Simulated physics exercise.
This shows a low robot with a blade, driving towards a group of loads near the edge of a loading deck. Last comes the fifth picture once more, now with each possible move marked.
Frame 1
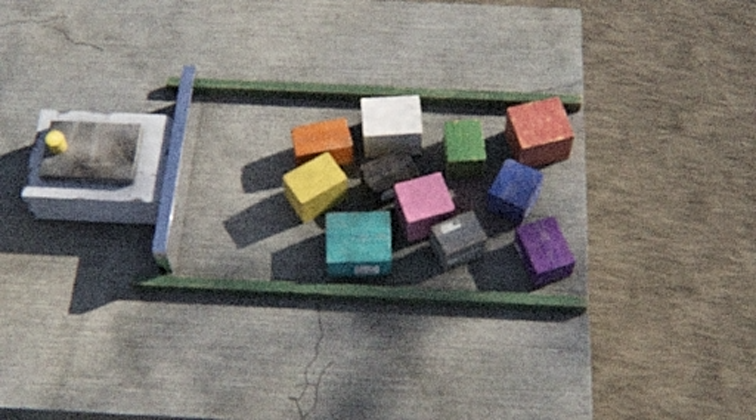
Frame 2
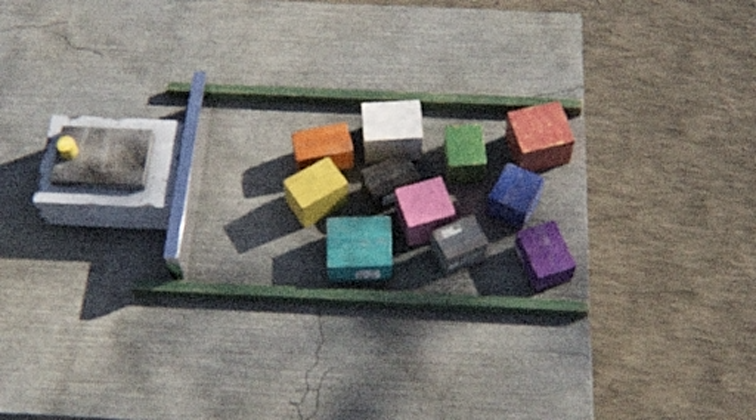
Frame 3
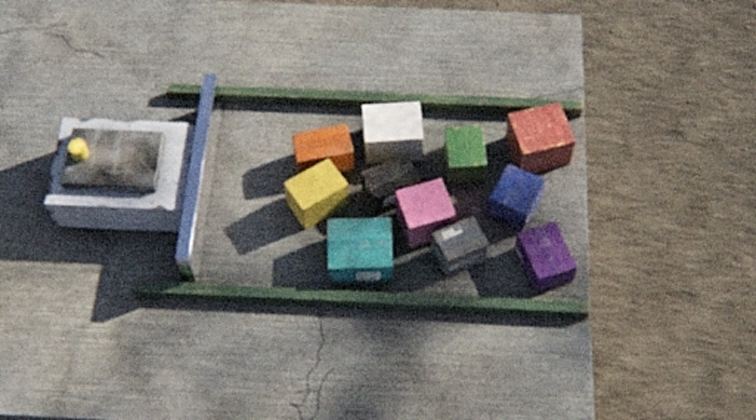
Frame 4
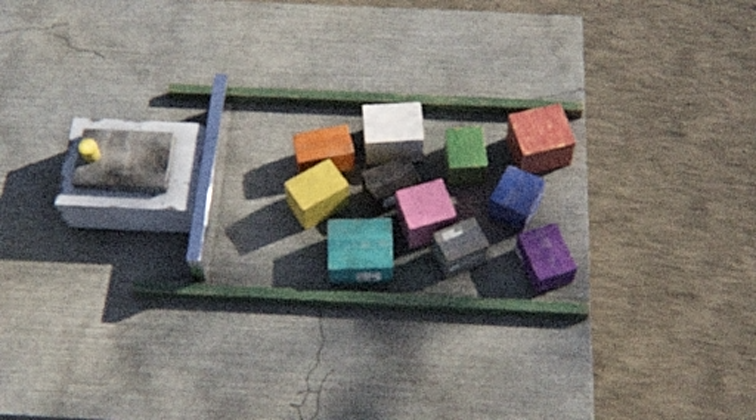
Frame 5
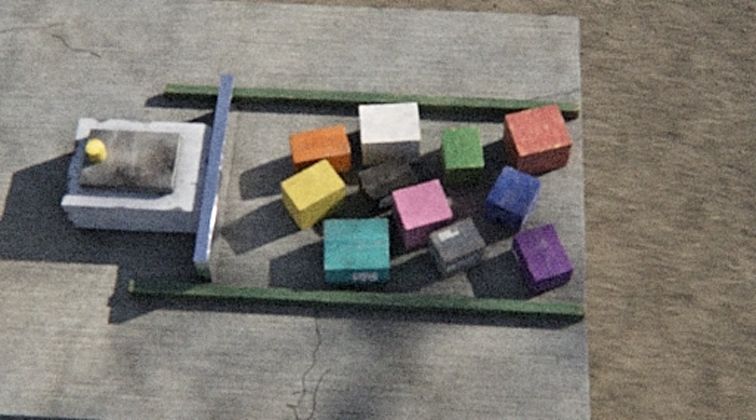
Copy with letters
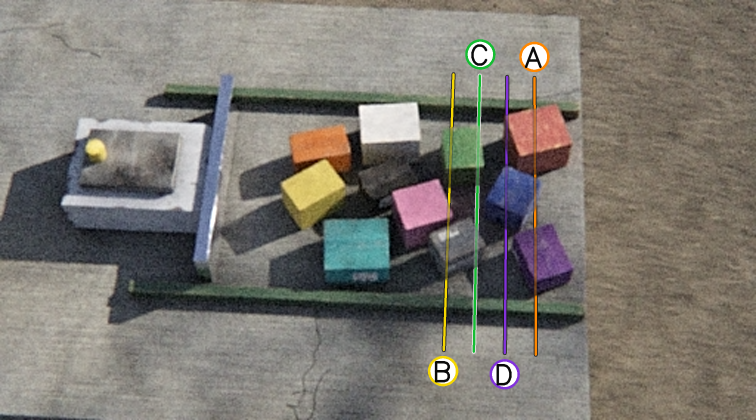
A low white robot with a yellow knob on top and a wide blue blade at its front creeps to the right across a grey concrete deck, seen from above. Between two green rails sit orange, white, green, red, yellow, black, pink, blue, turquoise, grey and purple boxes, with brown ground beyond the right edge. The robot narrows the gap while the boxes stay in place, and the view shifts very slightly.
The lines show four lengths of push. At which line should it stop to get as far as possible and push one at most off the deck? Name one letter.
It should halt at B.
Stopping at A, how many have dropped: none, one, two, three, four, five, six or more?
Six or more.
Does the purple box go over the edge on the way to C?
By then, yes.
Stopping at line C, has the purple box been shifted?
By then, yes.
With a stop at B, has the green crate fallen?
No.
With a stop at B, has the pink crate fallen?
No.
On the marked copy, A at (535, 208); B at (449, 203); C at (477, 205); D at (506, 206).
Taking B. A third of the way, robot (222, 164); white crate (396, 134); orange parcel (340, 158).
Two thirds of the way, robot (306, 168); blue box (521, 199); grey parcel (475, 268).
When it is over, robot (368, 171); purple box (584, 268); blue box (573, 197); none fallen.
As for the rest, A drops seven; C drops three; D drops five.
